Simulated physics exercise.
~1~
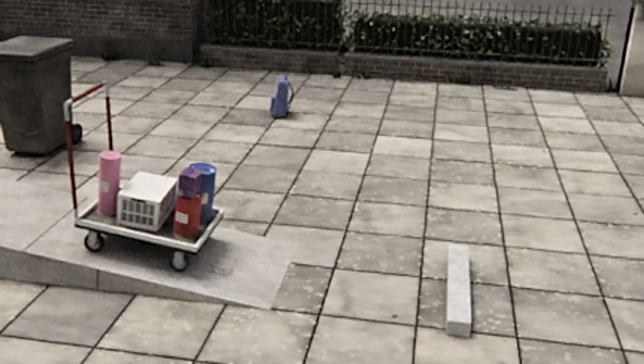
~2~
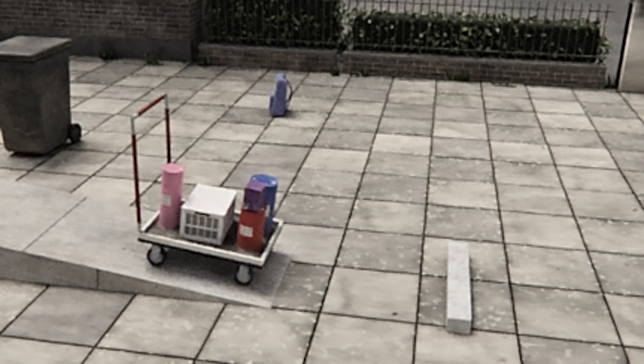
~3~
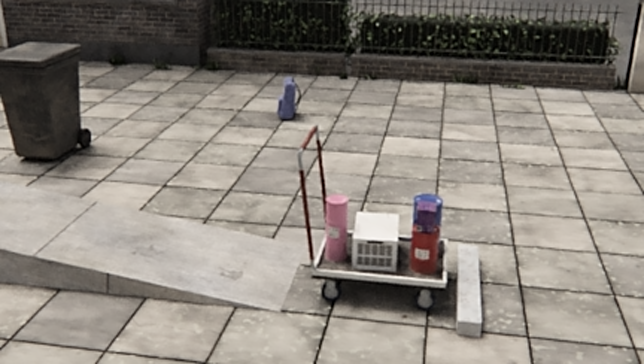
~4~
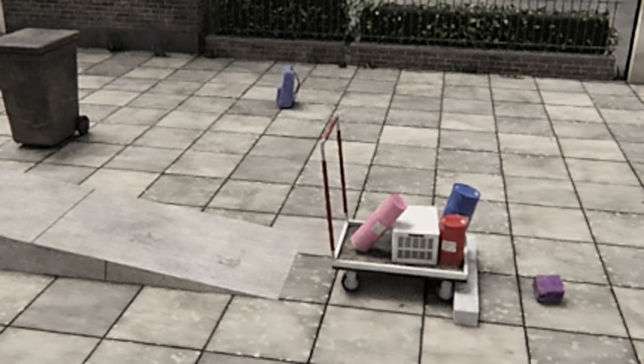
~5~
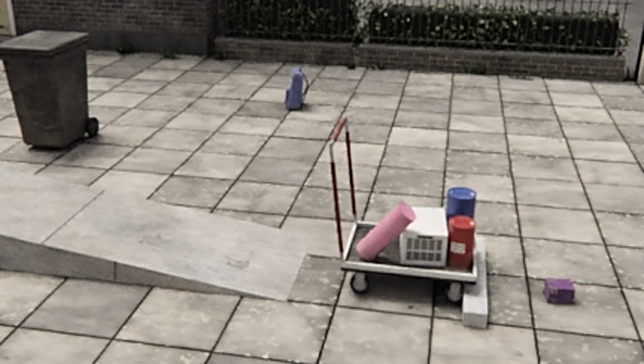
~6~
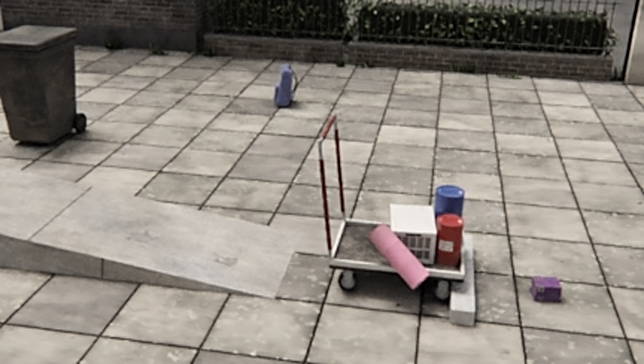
On a paved yard, a loaded trolley rolled right off a low ramp and stopped against a kerb, throwing its purple box onto the slabs while the pink canister tipped over, ending slumped across the deck's front edge beside the crate.
